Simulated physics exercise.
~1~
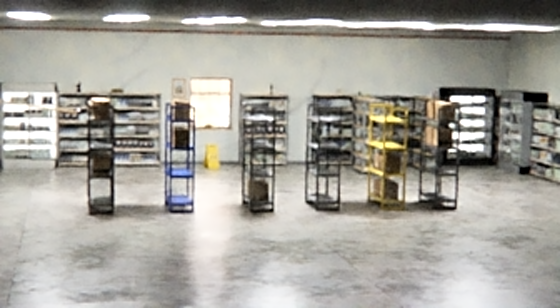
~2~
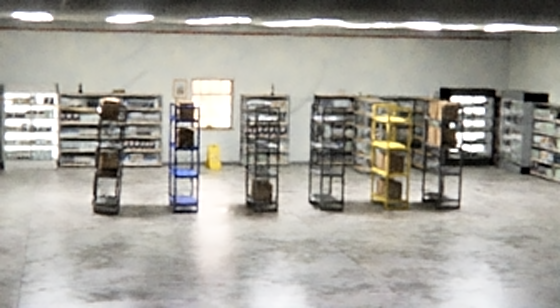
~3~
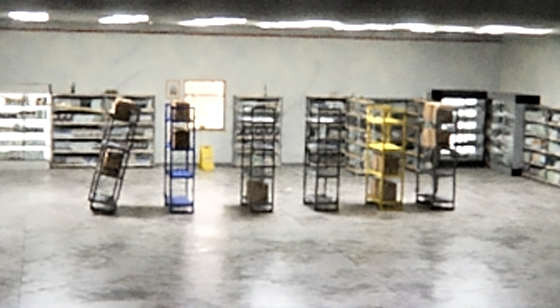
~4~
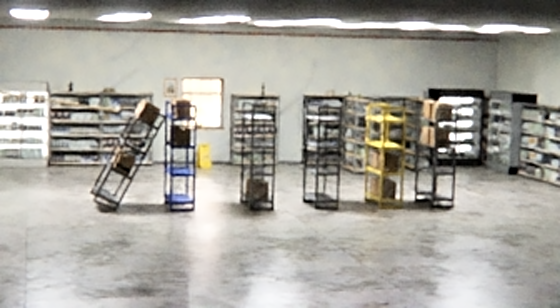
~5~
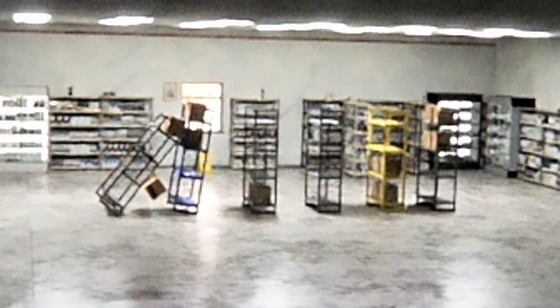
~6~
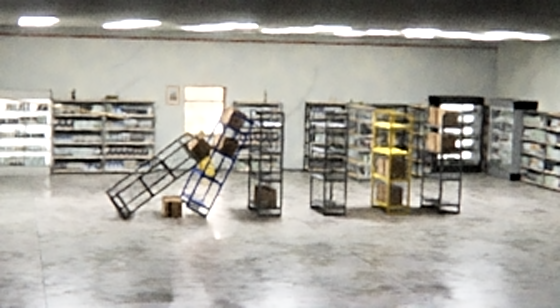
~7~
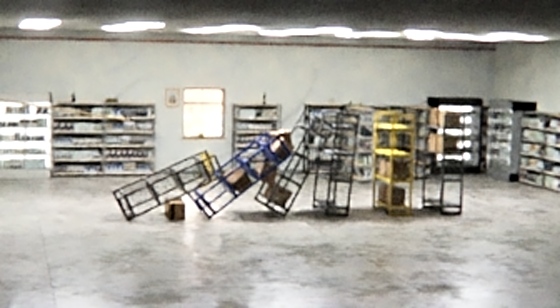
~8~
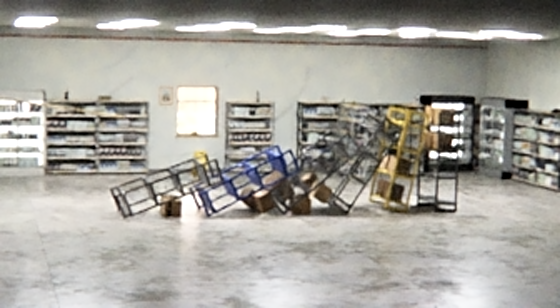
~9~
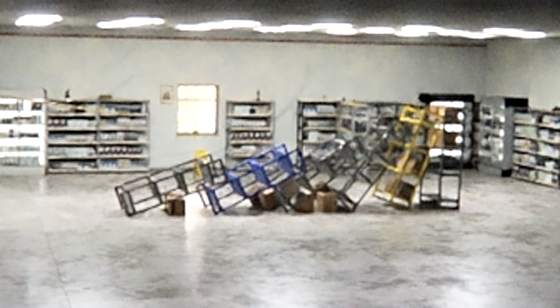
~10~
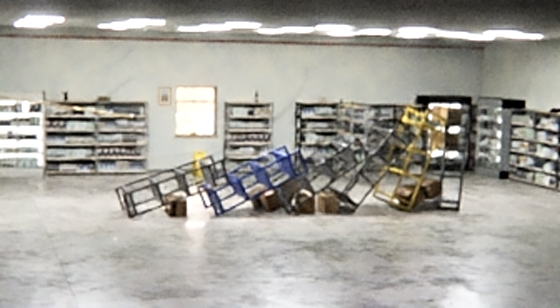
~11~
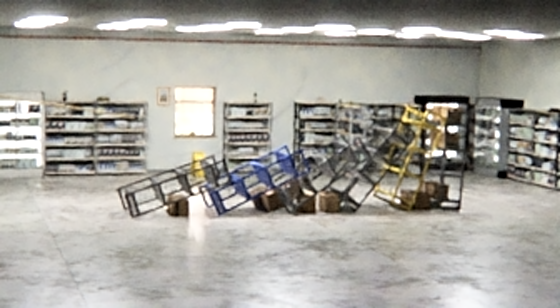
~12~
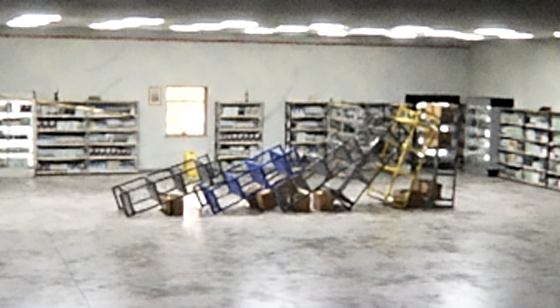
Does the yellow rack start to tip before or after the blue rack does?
The yellow rack starts to tip after the blue rack. The blue one is already leaning far over to the right when the yellow one begins to tilt.
